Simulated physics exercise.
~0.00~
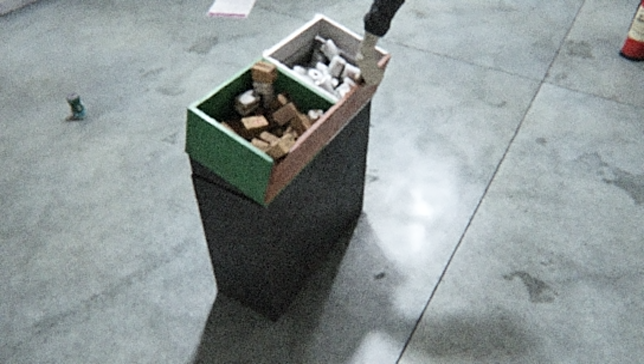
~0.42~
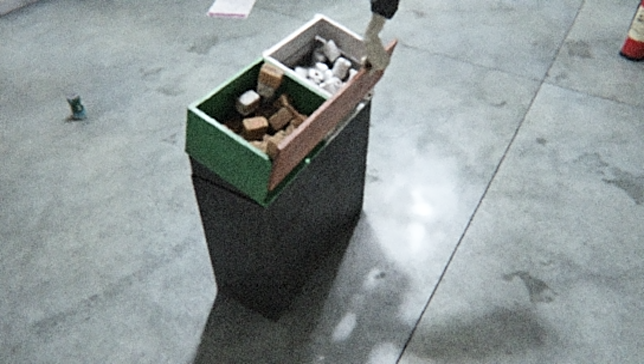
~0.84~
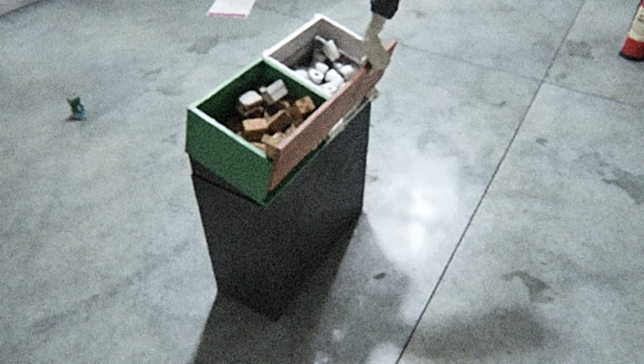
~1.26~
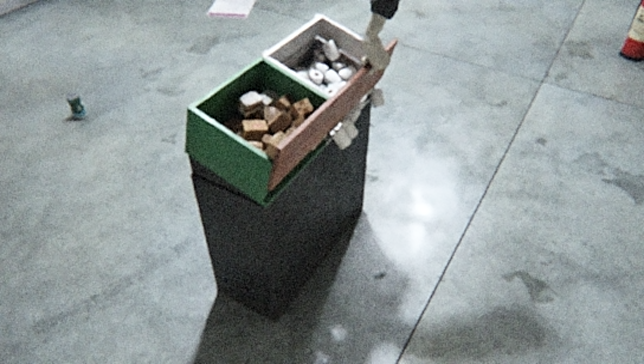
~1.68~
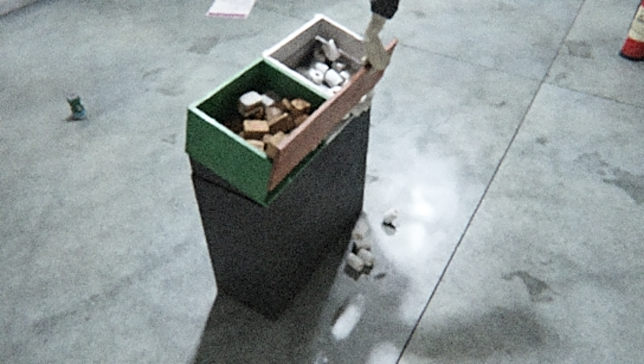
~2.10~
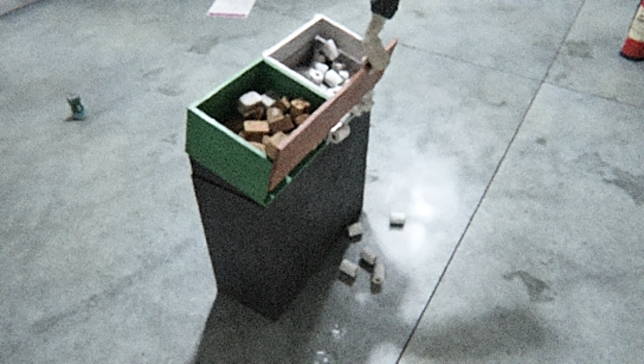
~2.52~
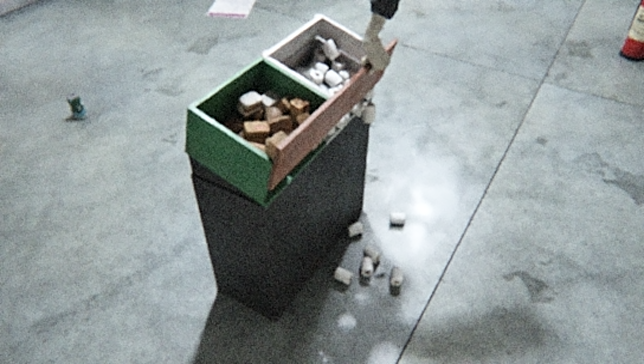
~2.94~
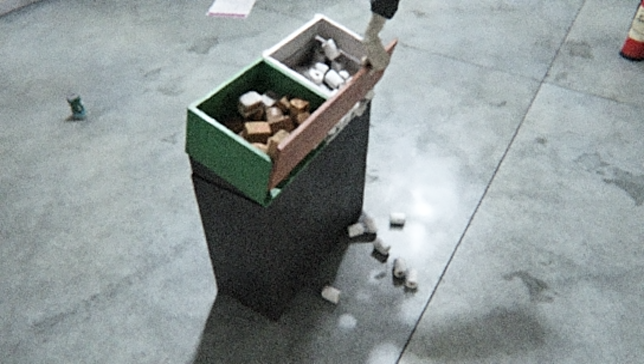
A hand raised the wooden gate across the front of a white bin and a green bin, and a few white rolls slipped under it and dropped to the floor, scattering, while the brown parcels shifted but stayed inside the green bin.
